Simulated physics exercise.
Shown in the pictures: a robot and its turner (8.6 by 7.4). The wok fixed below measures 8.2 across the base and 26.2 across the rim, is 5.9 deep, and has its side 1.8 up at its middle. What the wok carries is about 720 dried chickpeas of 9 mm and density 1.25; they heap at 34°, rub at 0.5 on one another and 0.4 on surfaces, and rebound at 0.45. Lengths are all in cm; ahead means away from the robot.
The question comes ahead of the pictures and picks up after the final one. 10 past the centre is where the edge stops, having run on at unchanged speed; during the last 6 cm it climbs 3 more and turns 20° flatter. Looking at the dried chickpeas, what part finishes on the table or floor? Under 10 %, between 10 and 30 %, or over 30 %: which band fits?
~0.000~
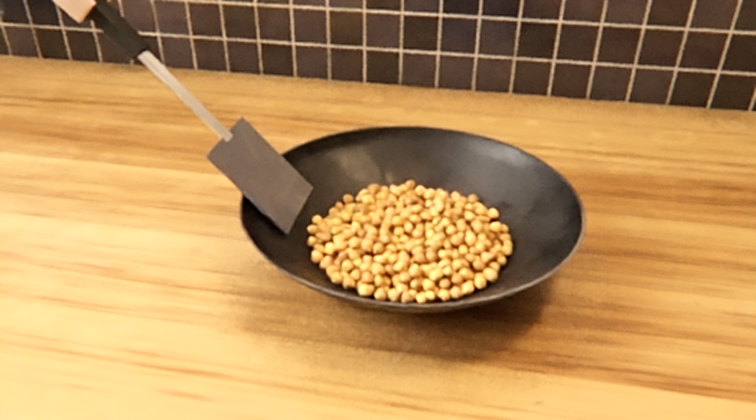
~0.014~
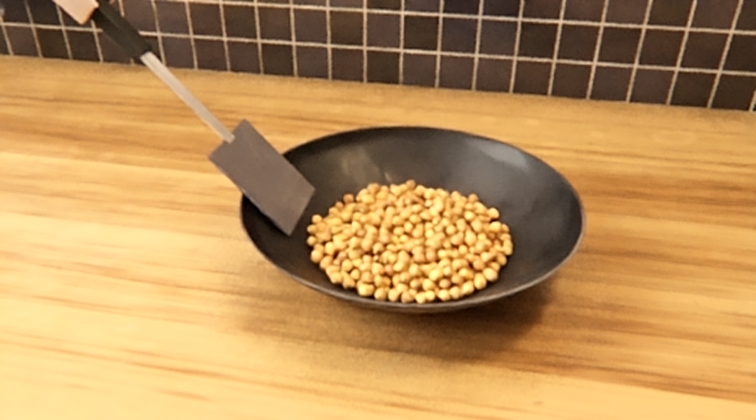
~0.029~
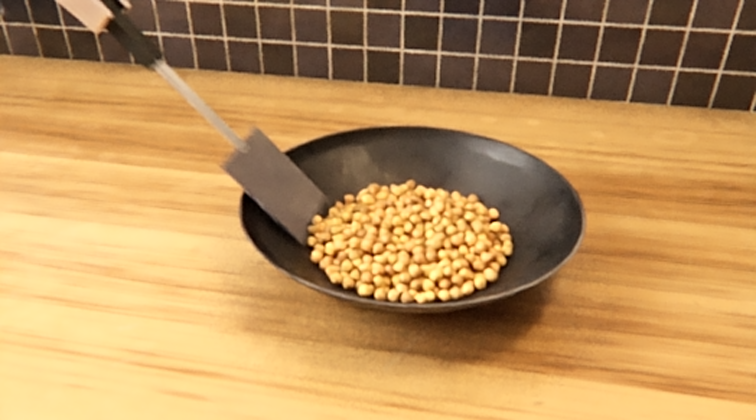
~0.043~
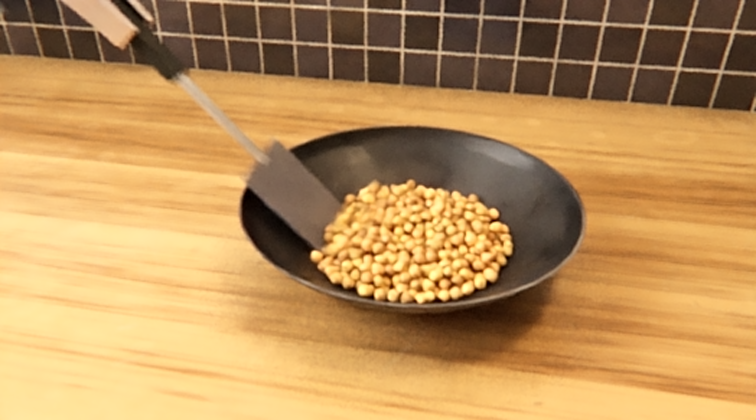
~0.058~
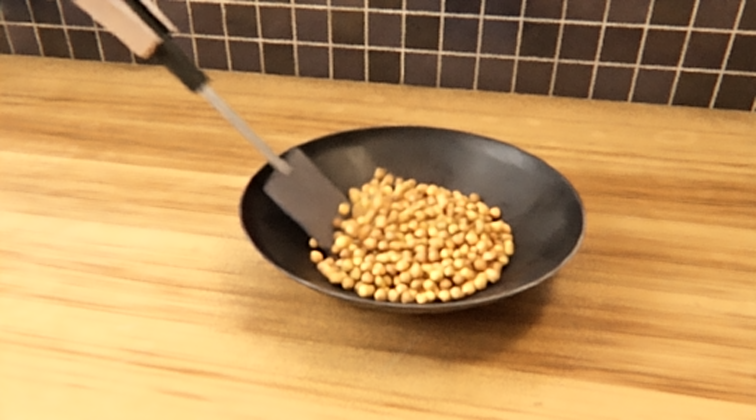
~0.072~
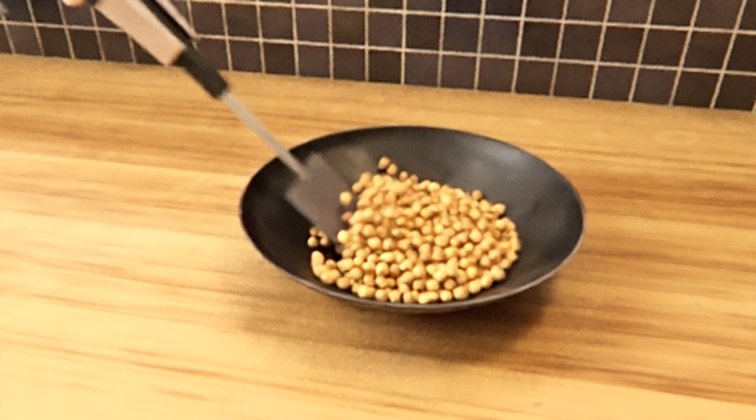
The band that fits is over 30 %.
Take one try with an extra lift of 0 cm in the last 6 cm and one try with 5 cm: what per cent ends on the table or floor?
Try one gives about 50 in a hundred, try two about 40 in a hundred.
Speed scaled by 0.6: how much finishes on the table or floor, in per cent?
The share would be near 30 in a hundred.
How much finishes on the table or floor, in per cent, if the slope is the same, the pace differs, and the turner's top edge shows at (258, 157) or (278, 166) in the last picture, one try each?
20 % and 35 %.
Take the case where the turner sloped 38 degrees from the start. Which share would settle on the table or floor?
In that case around 45 per cent.
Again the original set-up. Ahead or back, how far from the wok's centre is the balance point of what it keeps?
Roughly 3.0 cm ahead of the centre.
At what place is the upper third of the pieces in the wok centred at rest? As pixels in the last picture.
About (495, 239).
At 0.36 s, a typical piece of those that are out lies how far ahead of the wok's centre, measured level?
26 cm.
After 0.11 s, sloping 47°, highest piece 12 above the table; 722 in the wok, 1 on the blade or in flight.
After 0.14 s, sloping 42°, highest piece 15 above the table; 720 in the wok, 3 on the blade or in flight.
After 0.36 s, sloping 27°, highest piece 19 above the table; 429 in the wok, 79 on the table or floor, 215 on the blade or in flight.
After 1.41 s, sloping 27°, highest piece 5 above the table; 429 in the wok, 294 on the table or floor.
At rest, 429 in the wok, 294 on the table or floor. That is 41 % on the table or floor.
